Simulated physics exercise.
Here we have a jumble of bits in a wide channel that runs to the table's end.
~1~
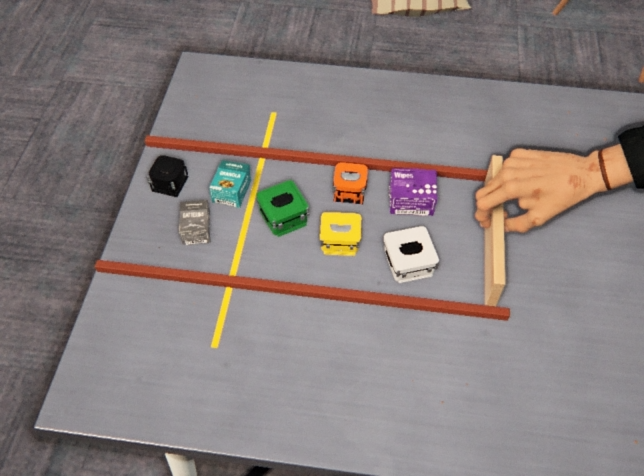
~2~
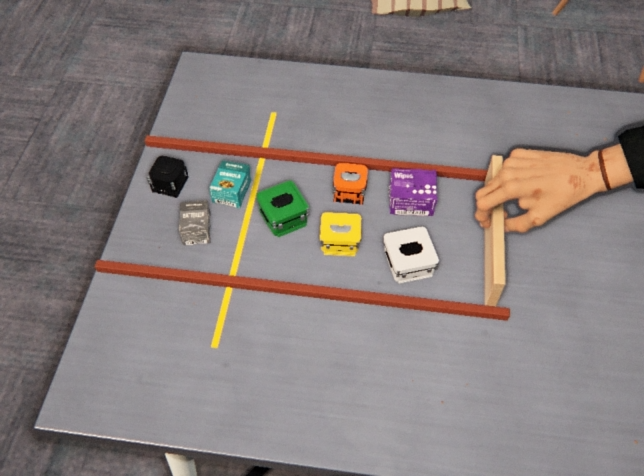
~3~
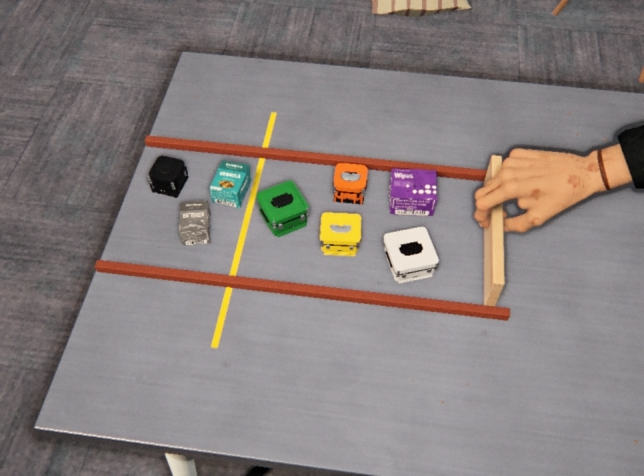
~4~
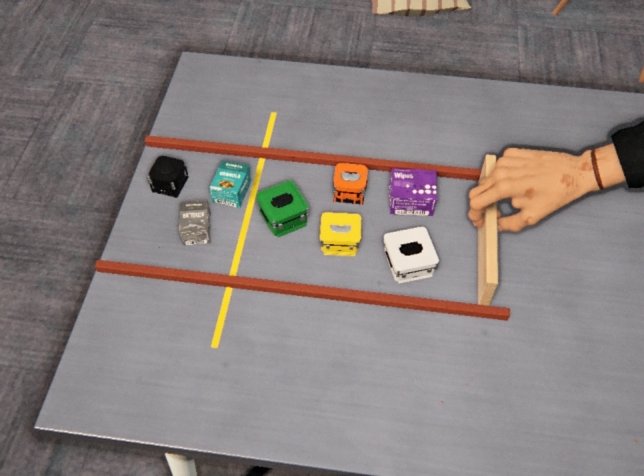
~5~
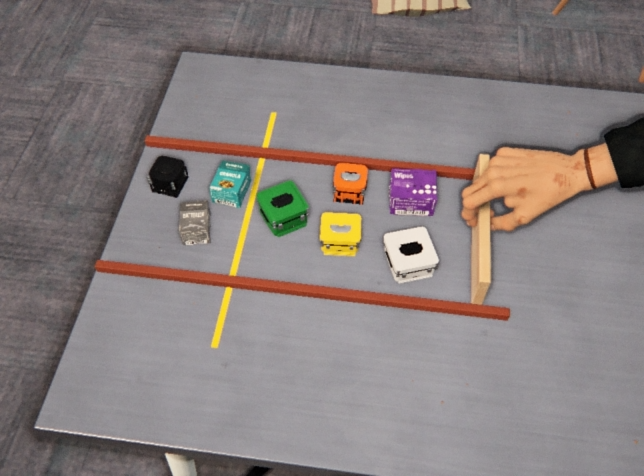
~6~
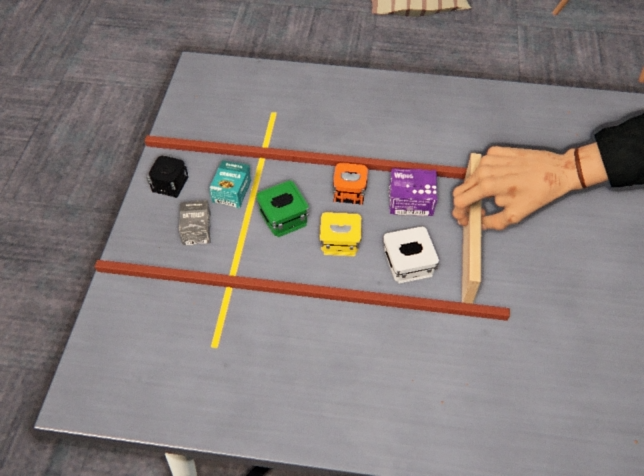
At first, a hand holds a wooden board upright at the right end of a channel between two red rails, with a scatter of small colourful boxes and cases lying still on the grey table. Then the hand slides the board a short way left, toward the white case and purple box, without touching them.
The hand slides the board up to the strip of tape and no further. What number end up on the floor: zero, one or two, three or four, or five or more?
As it turns out, the number that fall off is zero.
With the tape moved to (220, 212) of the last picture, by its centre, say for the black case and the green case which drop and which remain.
The black case tumbles off, the green case survives.
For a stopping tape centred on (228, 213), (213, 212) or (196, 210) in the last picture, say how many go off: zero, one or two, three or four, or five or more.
The falls would be one or two; just one or two; three to four.
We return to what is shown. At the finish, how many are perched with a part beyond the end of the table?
The number is 1.
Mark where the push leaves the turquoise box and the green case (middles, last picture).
The turquoise box at (172, 156), the green case at (197, 195).
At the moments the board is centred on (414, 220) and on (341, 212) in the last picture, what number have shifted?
First 2, then 6.
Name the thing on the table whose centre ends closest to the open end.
Foremost is the black case.
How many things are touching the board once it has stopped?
In contact: 2.
Early on, none off yet; black case at rest near (168, 177); grey box at rest near (195, 222); turquoise box at rest near (231, 184).
Finally, the number that fall off is zero.
